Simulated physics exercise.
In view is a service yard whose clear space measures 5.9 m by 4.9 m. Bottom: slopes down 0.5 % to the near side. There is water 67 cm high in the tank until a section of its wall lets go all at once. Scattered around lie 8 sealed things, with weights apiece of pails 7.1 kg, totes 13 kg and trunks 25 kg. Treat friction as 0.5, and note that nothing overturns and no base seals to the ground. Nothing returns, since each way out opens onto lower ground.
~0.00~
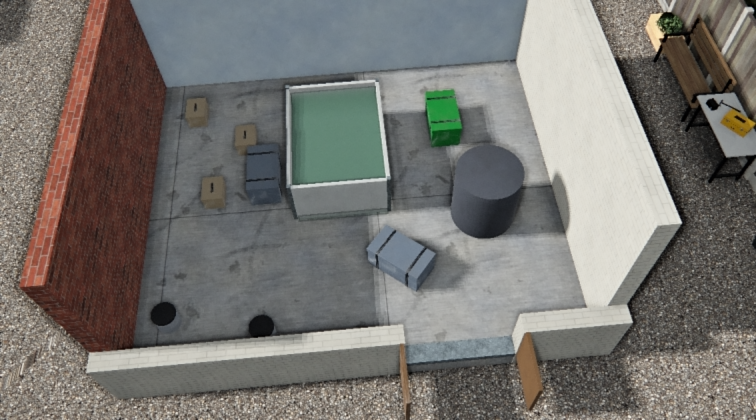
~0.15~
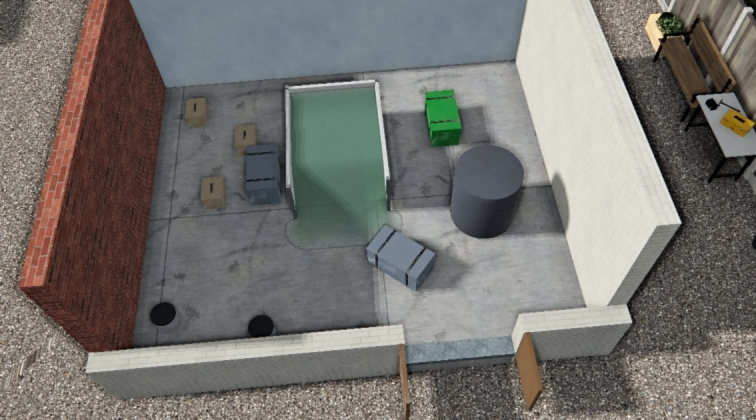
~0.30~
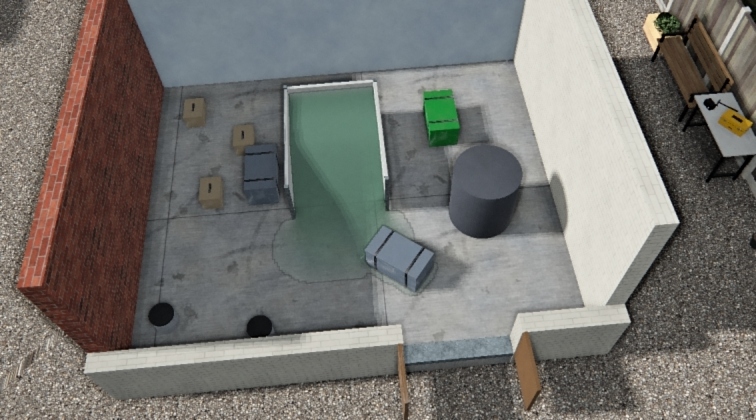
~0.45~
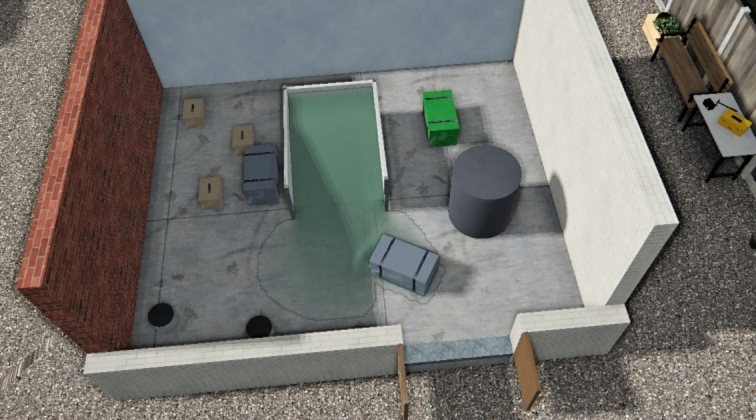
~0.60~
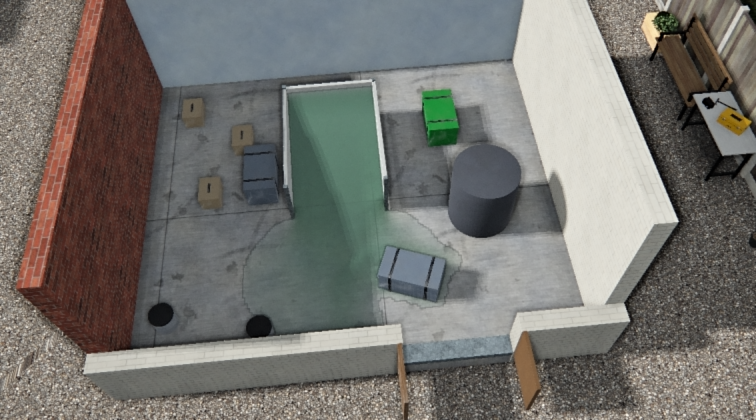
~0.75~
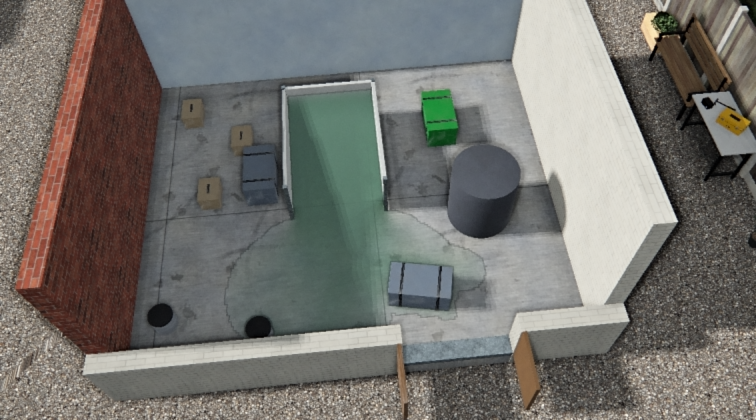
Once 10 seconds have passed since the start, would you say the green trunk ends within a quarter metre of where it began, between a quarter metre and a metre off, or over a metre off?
The move is tiny.
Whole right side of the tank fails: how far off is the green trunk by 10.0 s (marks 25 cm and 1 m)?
In that case the green trunk gets carried off.
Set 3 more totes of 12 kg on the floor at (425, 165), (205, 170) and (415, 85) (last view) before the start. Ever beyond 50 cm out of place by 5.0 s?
Going through them in the order asked, they come out shy of the mark, shy of the mark and shy of the mark.
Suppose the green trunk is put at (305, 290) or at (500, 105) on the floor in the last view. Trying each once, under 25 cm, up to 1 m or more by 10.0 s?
From the first spot it goes a long way, and from the second it does not really budge.
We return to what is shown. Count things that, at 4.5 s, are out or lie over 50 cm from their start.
The number I get is 3.
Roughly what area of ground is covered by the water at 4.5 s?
Roughly 21 m2 of it is wet.
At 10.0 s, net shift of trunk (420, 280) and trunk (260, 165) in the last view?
Lab note - in order: Washed out; 0 cm.
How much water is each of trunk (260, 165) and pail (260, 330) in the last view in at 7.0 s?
Around 6 cm and 6 cm.
After 2.0 s the green trunk is near (439, 109), 0.0 m from its start, aground; 1 of 8 are out; 1 afloat.
After 4.5 s the green trunk is near (439, 109), 0.0 m from its start, aground; 1 of 8 are out; 0 afloat.
After 7.0 s the green trunk is near (439, 109), 0.0 m from its start, aground; 1 of 8 are out; 0 afloat.
After 10.0 s the green trunk is near (439, 109), 0.0 m from its start, aground; 1 of 8 are out; 0 afloat.
